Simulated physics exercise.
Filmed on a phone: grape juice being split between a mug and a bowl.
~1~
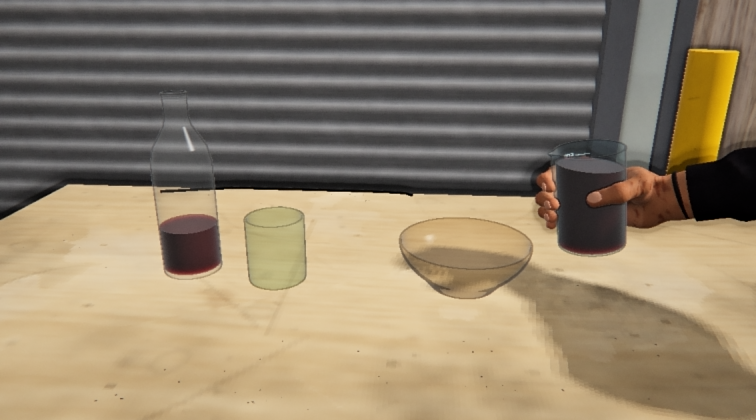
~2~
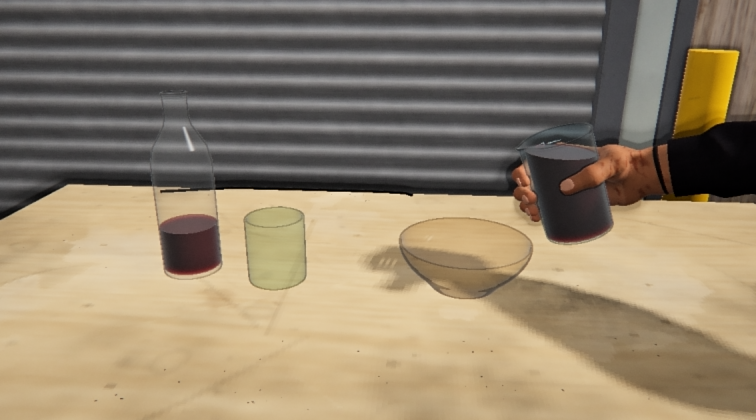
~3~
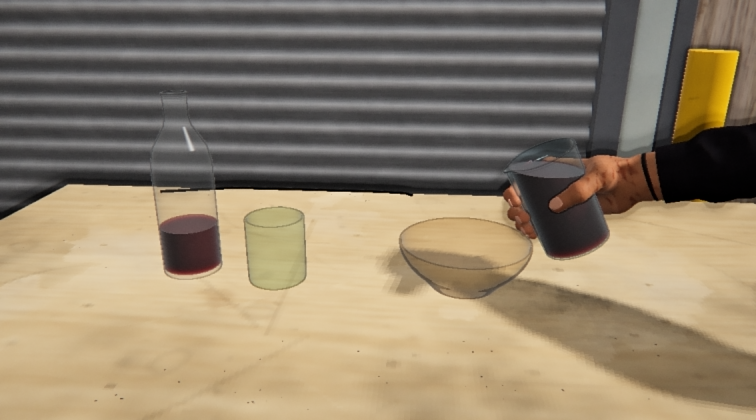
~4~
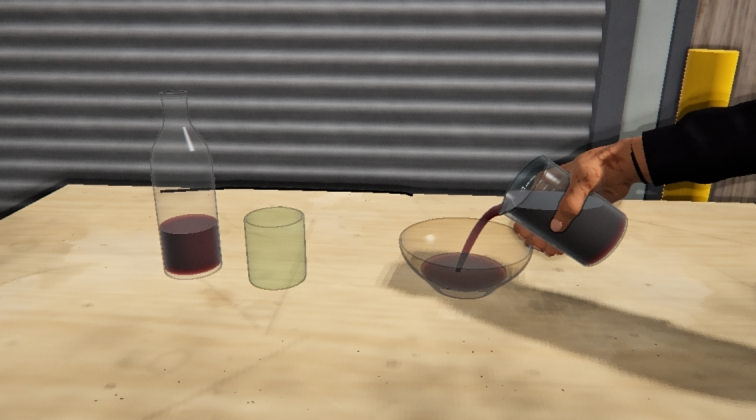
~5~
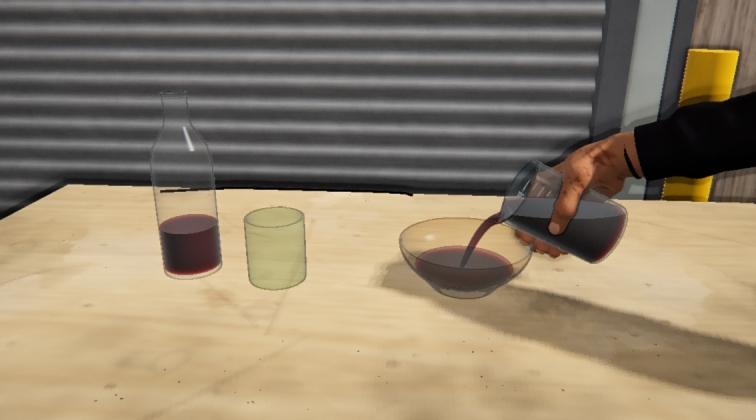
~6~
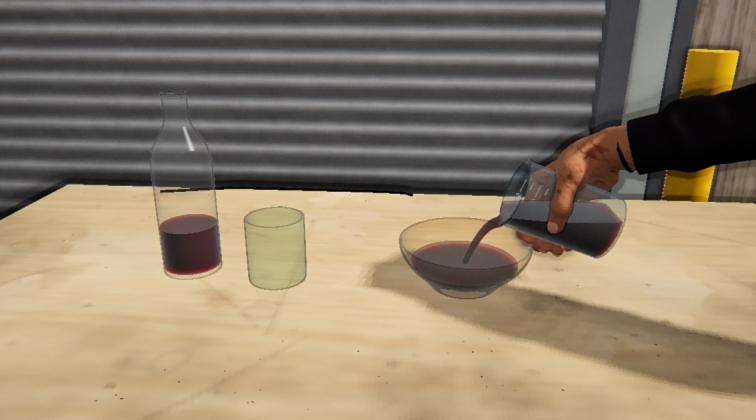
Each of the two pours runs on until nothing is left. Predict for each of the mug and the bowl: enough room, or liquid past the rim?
I expect the mug will keep it all in; I expect the bowl will keep it all in.
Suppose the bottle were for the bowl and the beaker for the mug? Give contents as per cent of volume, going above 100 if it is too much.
The first comes to 30 per cent and the second to 160 per cent.
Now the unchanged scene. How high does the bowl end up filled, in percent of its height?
I reckon it comes up near 75 per cent.
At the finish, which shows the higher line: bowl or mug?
The higher surface is in the mug on the left.
Next, the bowl is about two thirds full.
After that, the bowl is about three quarters full.
Finally, the mug is about three quarters full; the bowl is about three quarters full.
